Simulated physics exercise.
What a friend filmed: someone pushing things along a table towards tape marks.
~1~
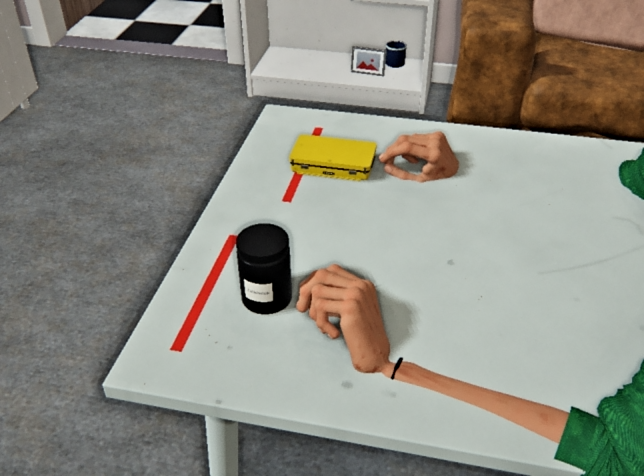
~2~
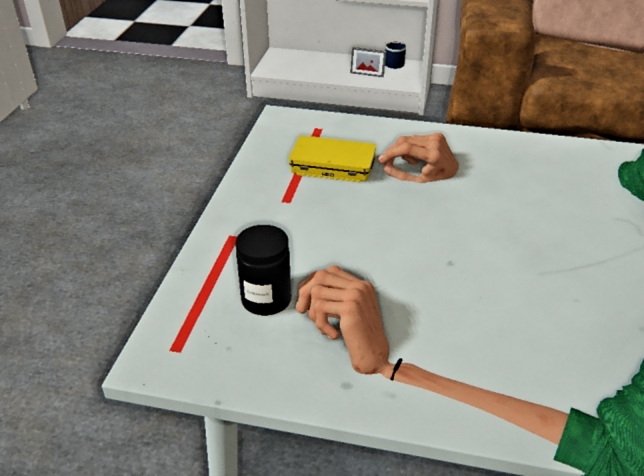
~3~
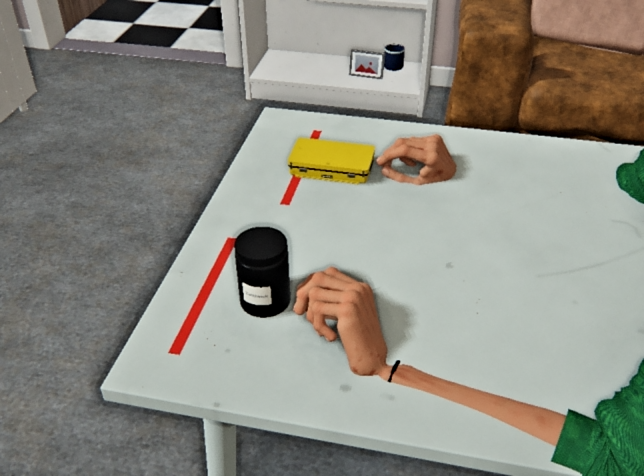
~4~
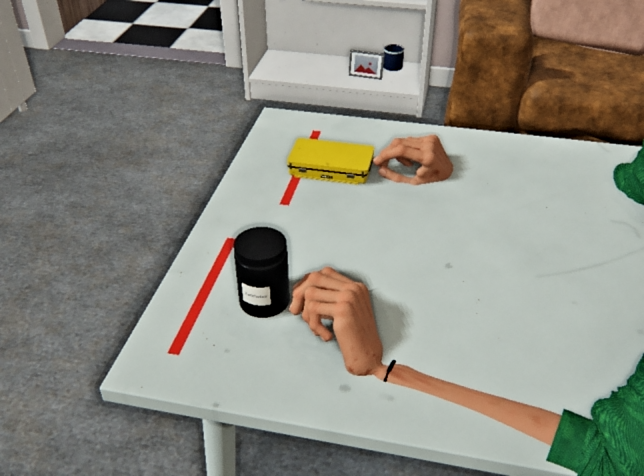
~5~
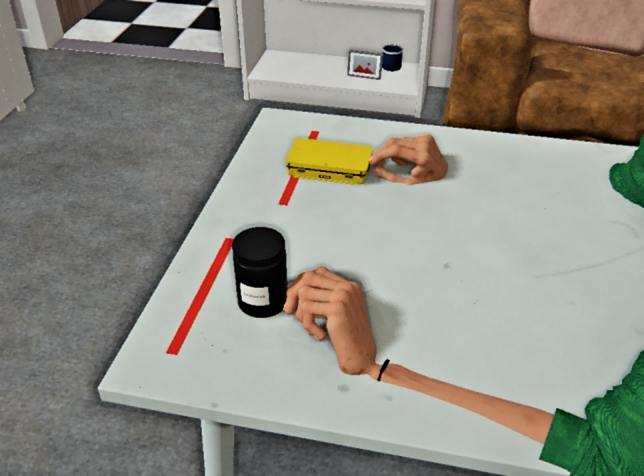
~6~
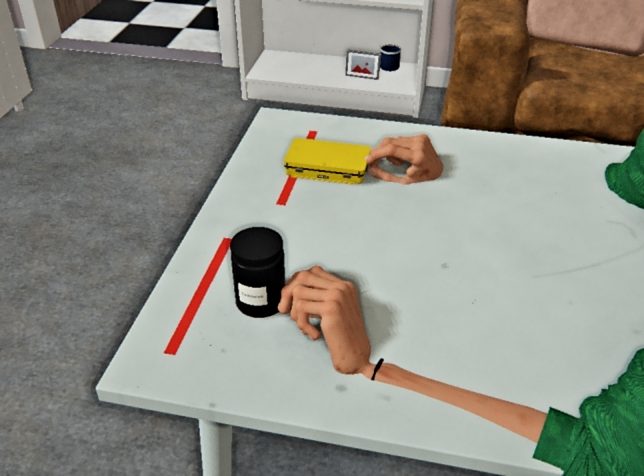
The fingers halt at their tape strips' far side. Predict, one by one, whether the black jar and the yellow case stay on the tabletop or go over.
My prediction: My guess is the black jar is still up there afterwards, my guess is the yellow case is still up there afterwards.
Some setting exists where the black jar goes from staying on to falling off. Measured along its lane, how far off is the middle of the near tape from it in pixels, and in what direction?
Go left by close to 16 pixels and it flips.
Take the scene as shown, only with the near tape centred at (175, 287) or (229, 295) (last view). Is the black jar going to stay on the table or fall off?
Well, the black jar leaves the tabletop the first time and never leaves the tabletop the second time.
Then, 0.82 s later than the last frame, black jar shifted about its own width near (227, 267); yellow case shifted a little near (302, 159).
Then, 1.58 s later than the last frame, black jar shifted about its own width near (194, 263); yellow case shifted about its own width near (276, 156).
When it is over, the black jar remains on top, near (168, 259); the yellow case remains on top, near (255, 153).
